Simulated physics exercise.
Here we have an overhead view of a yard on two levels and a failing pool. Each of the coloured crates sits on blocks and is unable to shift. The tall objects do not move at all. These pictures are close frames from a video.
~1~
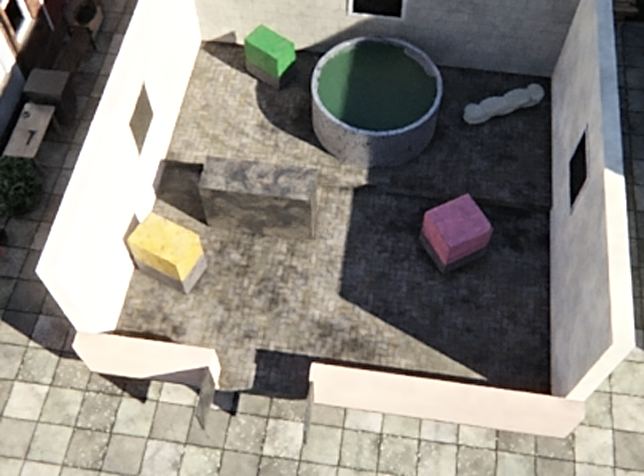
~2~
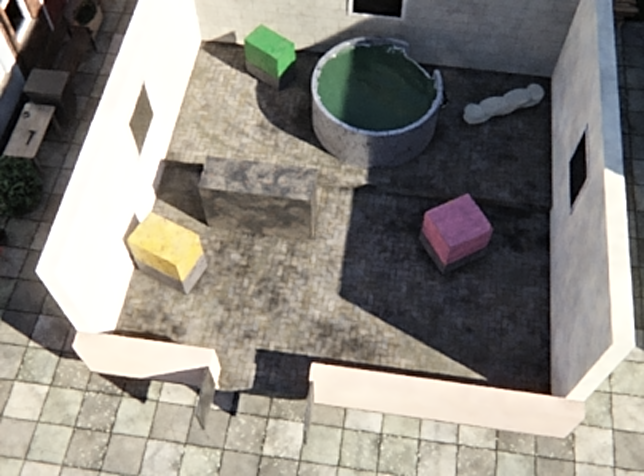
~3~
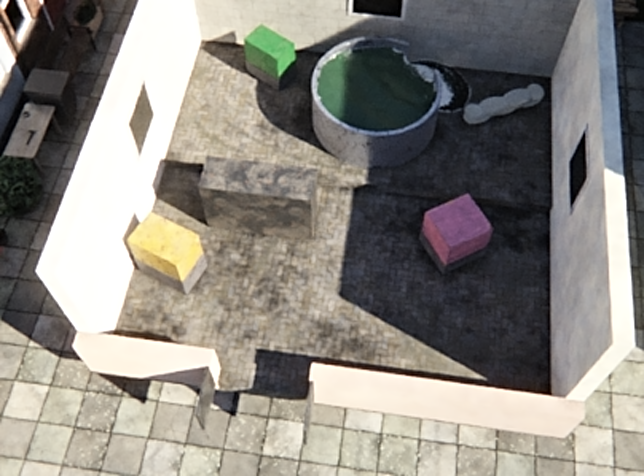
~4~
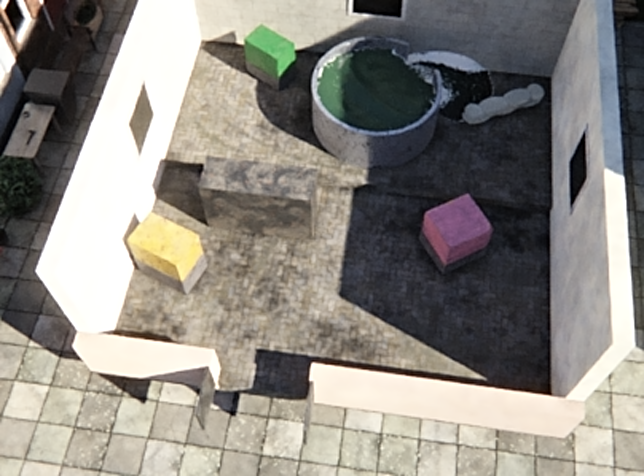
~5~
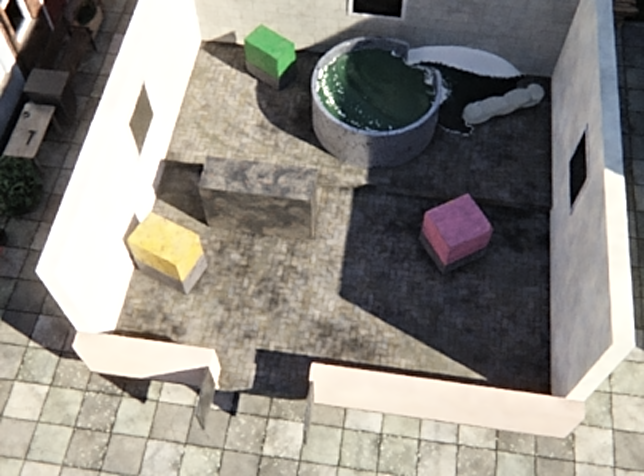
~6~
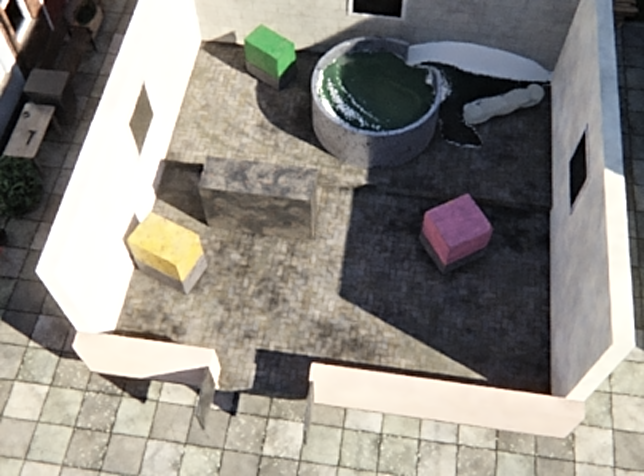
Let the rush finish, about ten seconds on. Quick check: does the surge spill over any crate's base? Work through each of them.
My prediction: Pink crate: Clear. Yellow crate: Clear. Green crate: Clear.
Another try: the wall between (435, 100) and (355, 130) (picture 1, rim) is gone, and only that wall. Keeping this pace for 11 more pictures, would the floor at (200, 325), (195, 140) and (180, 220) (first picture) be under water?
Place one: Spared by the leak. Place two: Spared by the leak. Place three: Spared by the leak.
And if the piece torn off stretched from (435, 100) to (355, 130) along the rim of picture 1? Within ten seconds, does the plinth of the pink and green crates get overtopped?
As I see it, the pink one gets reached, and the green one is not reached.
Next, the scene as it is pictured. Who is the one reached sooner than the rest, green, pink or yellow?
Answer: That's the crate marked green.
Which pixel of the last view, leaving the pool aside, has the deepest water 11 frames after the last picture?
Somewhere around (513, 91).
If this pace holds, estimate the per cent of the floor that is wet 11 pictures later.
I'd guess some 25 per cent.
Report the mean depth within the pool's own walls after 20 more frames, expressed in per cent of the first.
I'd put it near 44 per cent.
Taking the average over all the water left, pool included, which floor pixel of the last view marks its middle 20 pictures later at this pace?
That comes out near (416, 129).
A moment on, water covers 15 % of the floor; the pink crate not reached, the yellow crate not reached, the green crate water round its plinth.
Next, water covers 25 % of the floor; the pink crate water round its plinth, the yellow crate not reached, the green crate water round its plinth.
Then, water covers 45 % of the floor; the pink crate water round its plinth, the yellow crate not reached, the green crate water round its plinth.
Later, water covers 80 % of the floor; the pink crate water round its plinth, the yellow crate water round its plinth, the green crate water round its plinth.
In the end, water covers 95 % of the floor; the pink crate stayed above the water, the yellow crate stayed above the water, the green crate stayed above the water.
